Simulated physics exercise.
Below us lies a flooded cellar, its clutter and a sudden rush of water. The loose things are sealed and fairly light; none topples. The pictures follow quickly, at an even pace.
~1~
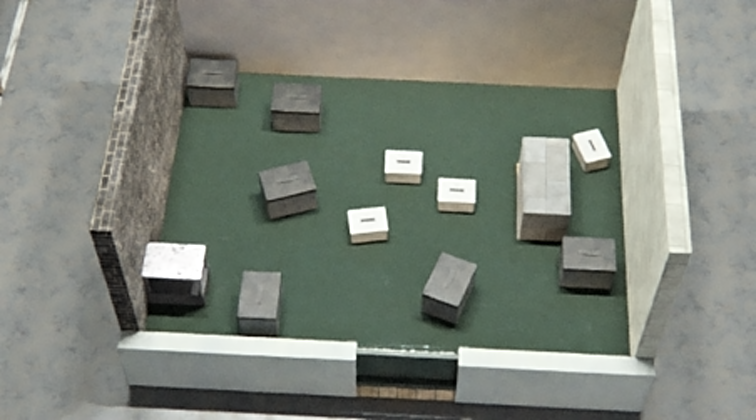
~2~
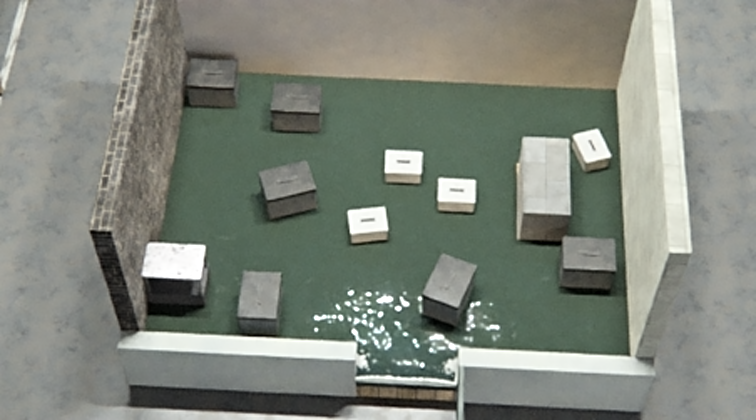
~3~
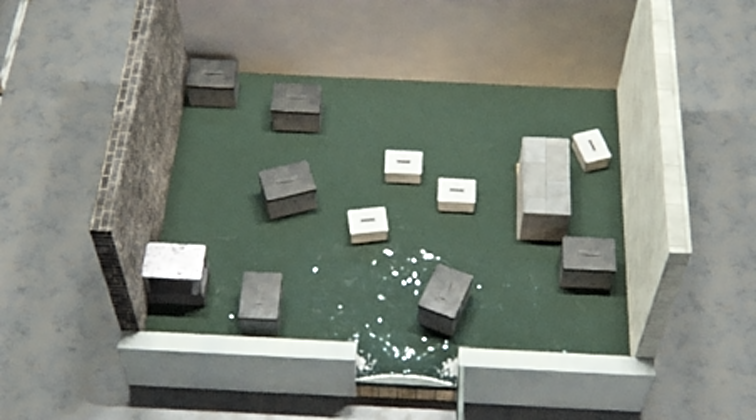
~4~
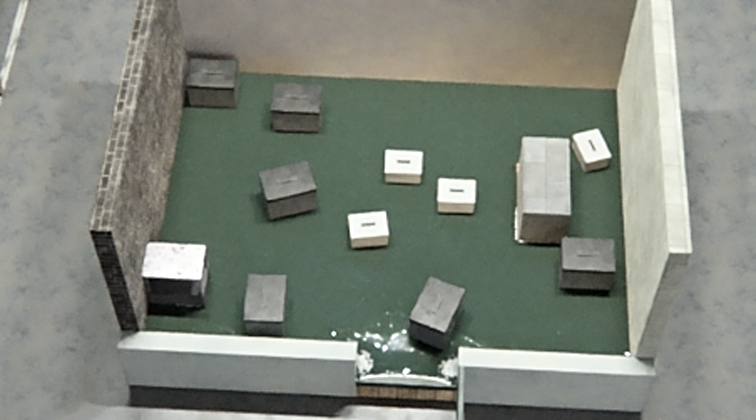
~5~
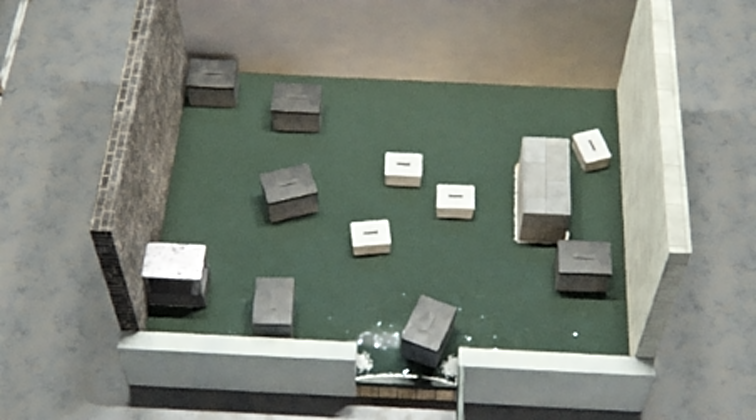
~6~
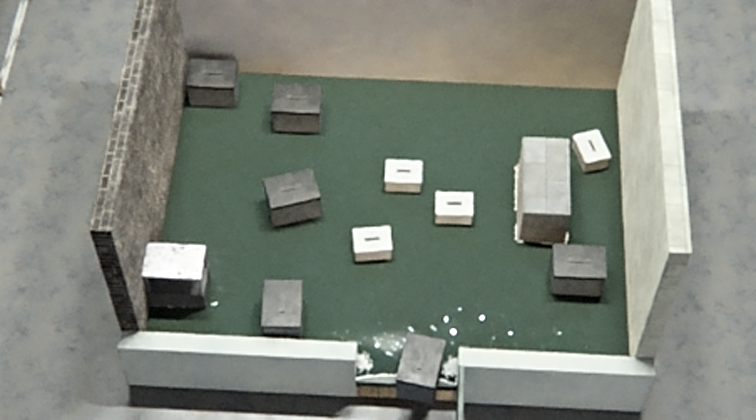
In this clip, seen from above, dark and white boxes sit in a walled green enclosure as water splashes around a gap in the front wall; a dark box then moves into the gap, while several others shift slightly.
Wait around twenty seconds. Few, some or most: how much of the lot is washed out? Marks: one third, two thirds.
Share: At least two thirds.
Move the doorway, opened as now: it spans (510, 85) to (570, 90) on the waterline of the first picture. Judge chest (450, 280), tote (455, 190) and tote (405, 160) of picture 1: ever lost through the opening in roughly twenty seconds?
In that order: No, washed out, out.
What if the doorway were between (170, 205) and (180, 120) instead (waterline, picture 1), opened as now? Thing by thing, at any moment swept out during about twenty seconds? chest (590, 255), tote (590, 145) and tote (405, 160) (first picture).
In that order: Still in, left behind, yes.
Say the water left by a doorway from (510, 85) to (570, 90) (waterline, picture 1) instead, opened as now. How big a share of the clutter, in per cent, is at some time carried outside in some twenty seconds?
About 40 per cent.
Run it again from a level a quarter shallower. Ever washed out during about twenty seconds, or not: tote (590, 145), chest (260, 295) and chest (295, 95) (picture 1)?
In turn: No, out, left behind.
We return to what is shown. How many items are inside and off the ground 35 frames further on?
The number is 3.
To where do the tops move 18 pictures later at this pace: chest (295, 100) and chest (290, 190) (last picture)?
Near (305, 127) and (324, 261).
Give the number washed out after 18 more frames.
3 of them.
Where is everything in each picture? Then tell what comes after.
In the first picture, a chest at (450, 279) floats; a chest at (259, 295), afloat; 0 of 10 have shifted.
In the second picture, a chest at (450, 280), afloat; a chest at (259, 295), afloat; 0 of 10 have shifted.
In the third picture, a chest at (446, 290) floats, close to its start; a chest at (260, 295) floats; 1 of 10 have shifted.
In the fourth picture, a chest at (437, 304) floats, close to its start; a chest at (265, 298) floats, close to its start; 2 of 10 have shifted.
In the fifth picture, a chest at (429, 323), afloat, a stride from its start; a chest at (273, 300), afloat, close to its start; 5 of 10 have shifted.
In the sixth picture, a chest at (421, 360) floats, a stride from its start; a chest at (282, 303) floats, close to its start; 7 of 10 have shifted.
A moment on, 1 of 10 are out; 9 afloat.
Next, 3 of 10 are out; 7 afloat.
Later, 7 of 10 are out; 3 afloat.
In the end, 7 of 10 are out; 3 afloat.
